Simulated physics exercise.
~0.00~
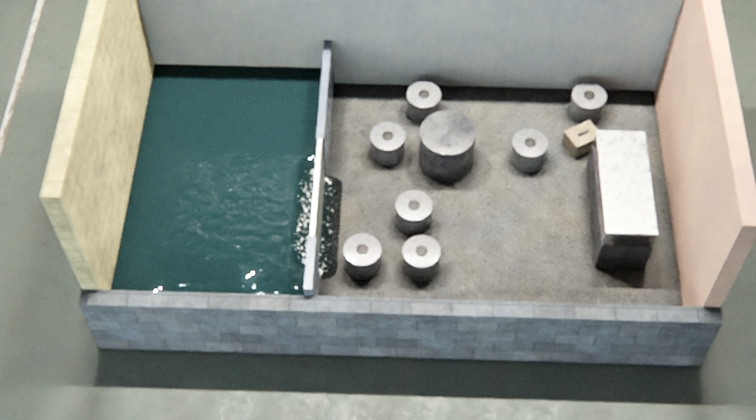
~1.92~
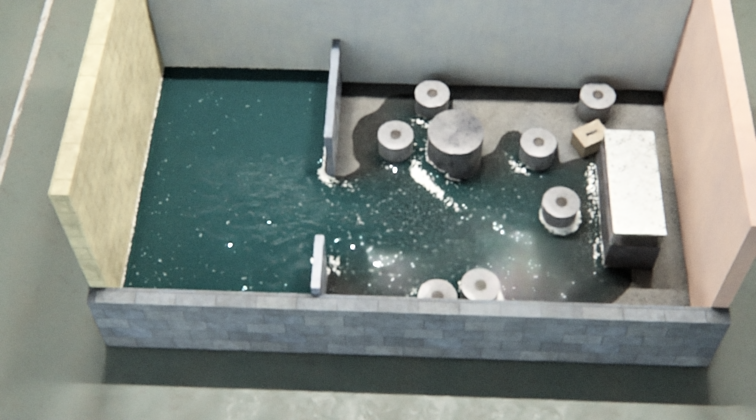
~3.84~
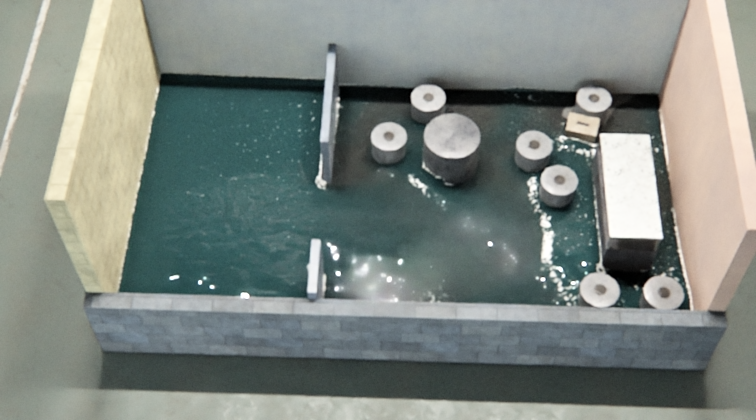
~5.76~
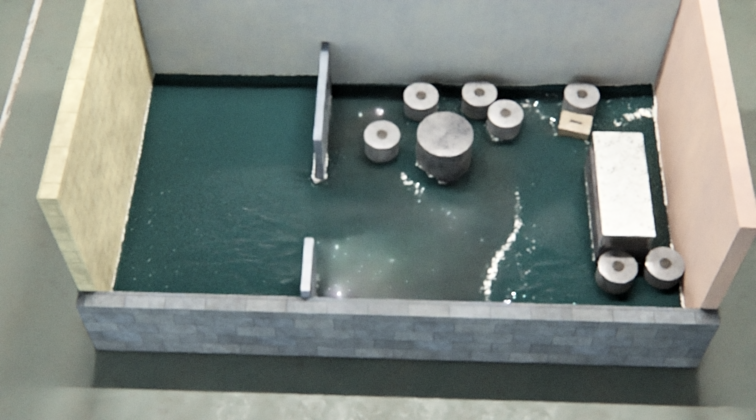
Water bursts through a gap in the partition, floods the room and shifts several grey tubs.
